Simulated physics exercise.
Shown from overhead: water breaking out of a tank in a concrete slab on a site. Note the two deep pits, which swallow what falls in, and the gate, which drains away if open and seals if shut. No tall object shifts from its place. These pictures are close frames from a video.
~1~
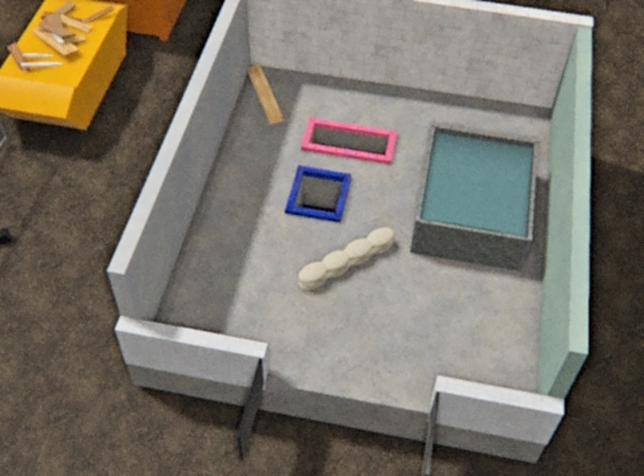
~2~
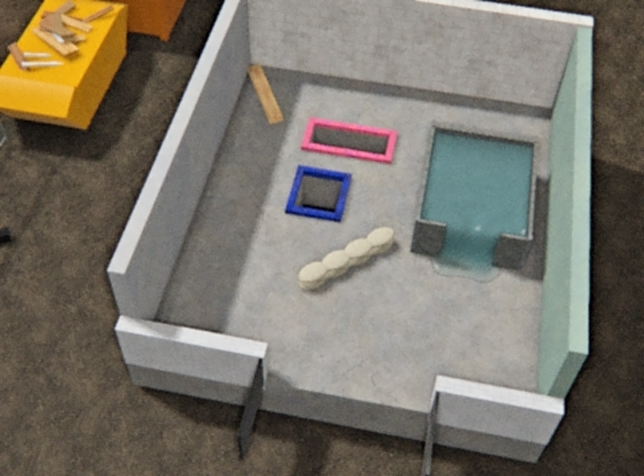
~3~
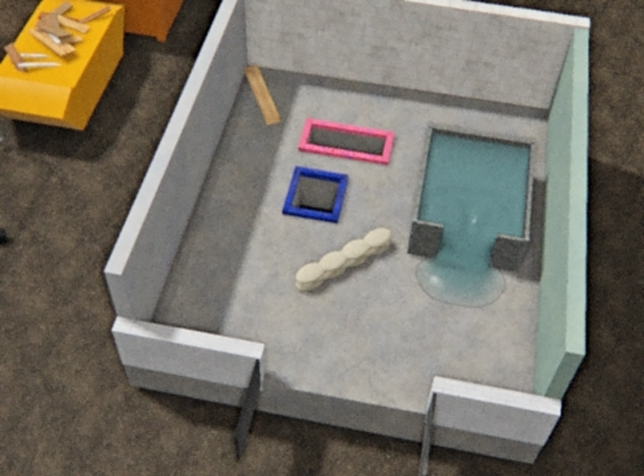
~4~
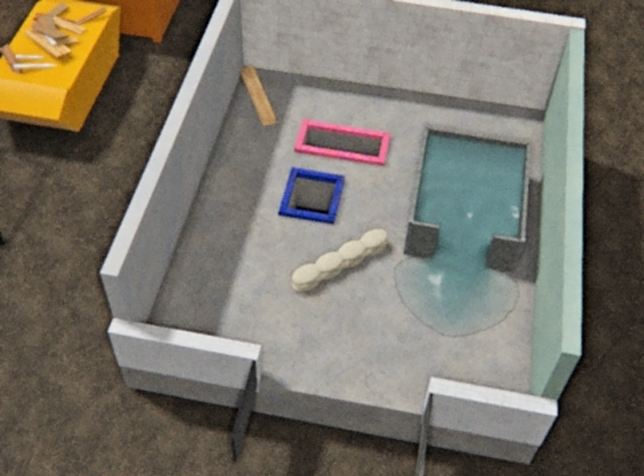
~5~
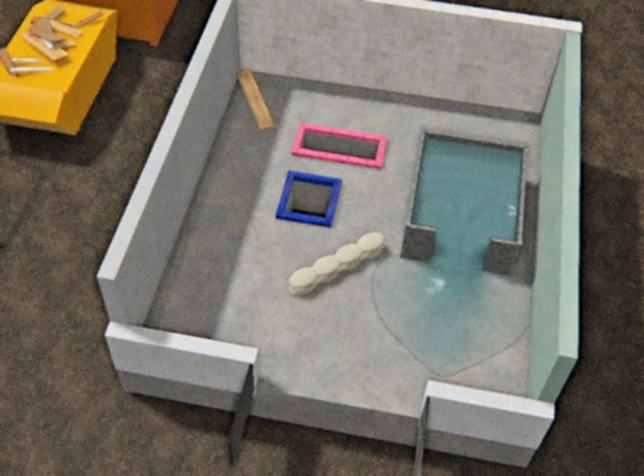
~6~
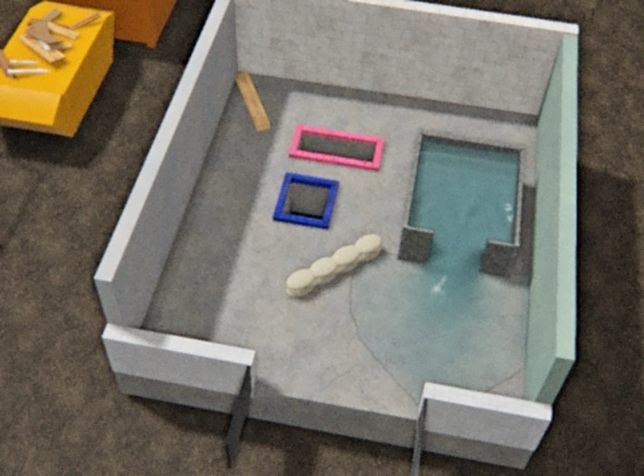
In the video, seen from above, a tank on a walled concrete slab sits still, then its near side opens and water pours out, spreading in a widening sheet toward the gate, past two framed pits and a lumpy pale barrier.
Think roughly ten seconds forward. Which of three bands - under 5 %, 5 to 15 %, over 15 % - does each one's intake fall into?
The gate will get a big slice beyond fifteen per cent, the blue pit will get a thin slice beneath five per cent, the pink pit will get a thin slice beneath five per cent.
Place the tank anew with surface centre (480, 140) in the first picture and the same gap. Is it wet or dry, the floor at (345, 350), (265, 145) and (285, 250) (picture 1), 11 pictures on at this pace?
Taking them as they were asked, they come out soaked, bone dry, bone dry.
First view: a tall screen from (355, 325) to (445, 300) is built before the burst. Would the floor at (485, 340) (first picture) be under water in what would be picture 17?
Submerged.
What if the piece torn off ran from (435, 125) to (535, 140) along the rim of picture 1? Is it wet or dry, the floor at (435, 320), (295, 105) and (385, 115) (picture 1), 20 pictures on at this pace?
Result, in sequence: Untouched by the flood; inundated; inundated.
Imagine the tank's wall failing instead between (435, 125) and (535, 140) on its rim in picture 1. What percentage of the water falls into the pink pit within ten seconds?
Near 6 per cent for pink.
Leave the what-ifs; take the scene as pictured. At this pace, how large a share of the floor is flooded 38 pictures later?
It should be close to 45 %.
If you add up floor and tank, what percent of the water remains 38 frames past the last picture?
Some 66 per cent.
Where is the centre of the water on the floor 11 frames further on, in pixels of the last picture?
Estimate: (454, 269).
A moment on, water covers 25 % of the floor; the gate 2 %, the blue pit 0 %, the pink pit 0 %.
Next, water covers 30 % of the floor; the gate 10 %, the blue pit 0 %, the pink pit 0 %.
Then, water covers 30 % of the floor; the gate 20 %, the blue pit 0 %, the pink pit 0 %.
Later, water covers 45 % of the floor; the gate 33 %, the blue pit 0 %, the pink pit 0 %.
In the end, water covers 70 % of the floor; the gate 44 %, the blue pit 0 %, the pink pit 0 %.
